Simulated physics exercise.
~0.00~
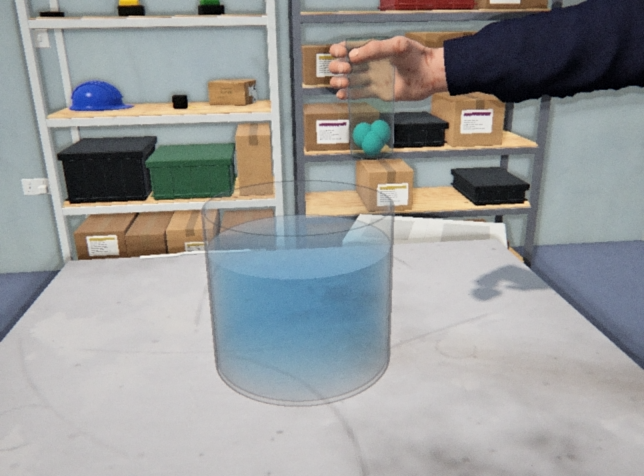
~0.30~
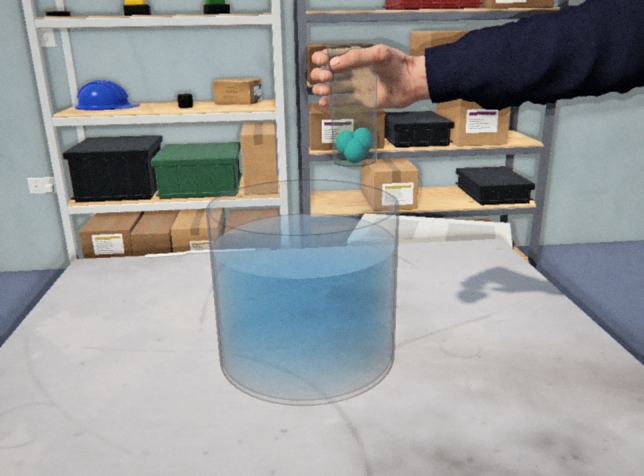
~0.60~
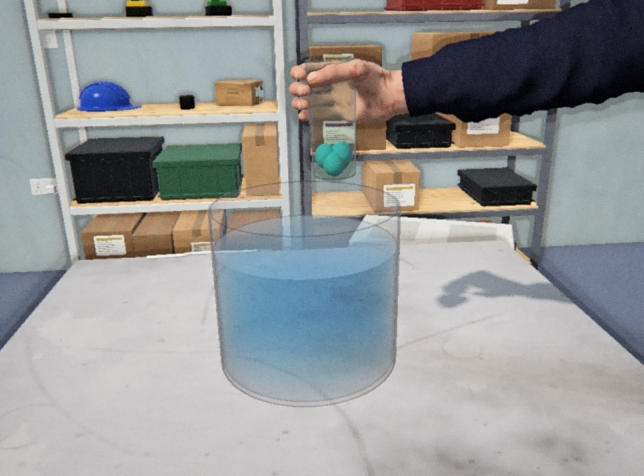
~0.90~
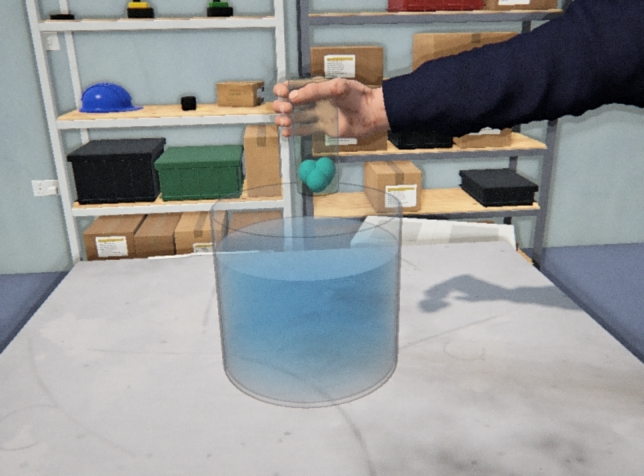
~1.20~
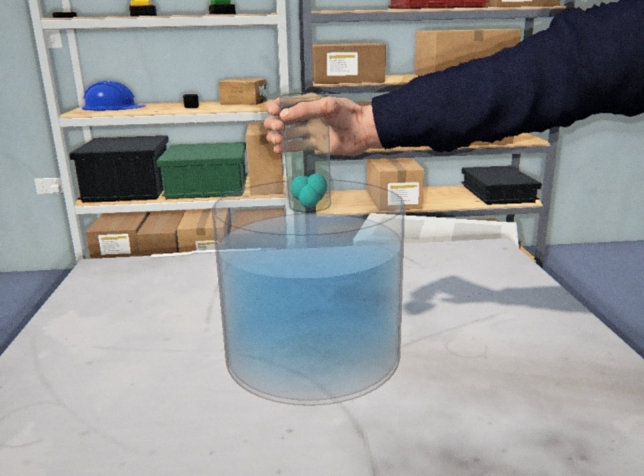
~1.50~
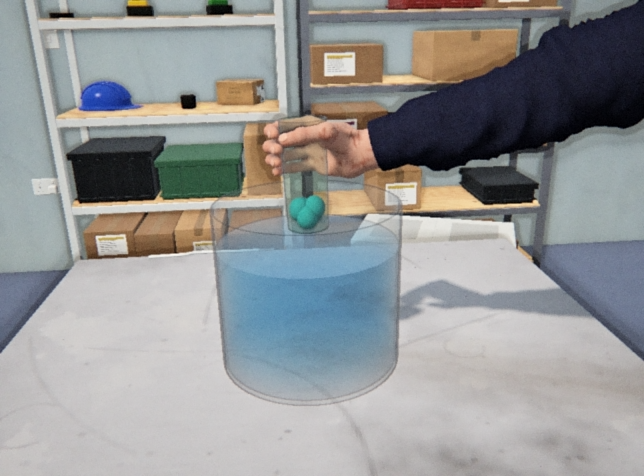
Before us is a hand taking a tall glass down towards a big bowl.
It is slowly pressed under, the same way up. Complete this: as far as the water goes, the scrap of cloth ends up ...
... wet.
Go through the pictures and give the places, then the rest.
The first frame shows tall glass (371, 95) mouth up; above the big bowl.
The second frame shows tall glass (353, 103) mouth up; scrap of cloth (355, 147); coming down.
The third frame shows tall glass (332, 117) mouth up; lower.
The fourth frame shows tall glass (315, 133) mouth up; scrap of cloth (318, 176); lower still.
The fifth frame shows tall glass (307, 150) mouth up; close to the surface.
The sixth frame shows tall glass (305, 172) mouth up; scrap of cloth (308, 213); just over the surface.
By 2.0 s, the tall glass enters the water.
By 2.6 s, water pours in as the air escapes.
By 4.0 s, the tall glass is under, flooded, and the scrap of cloth is wet.
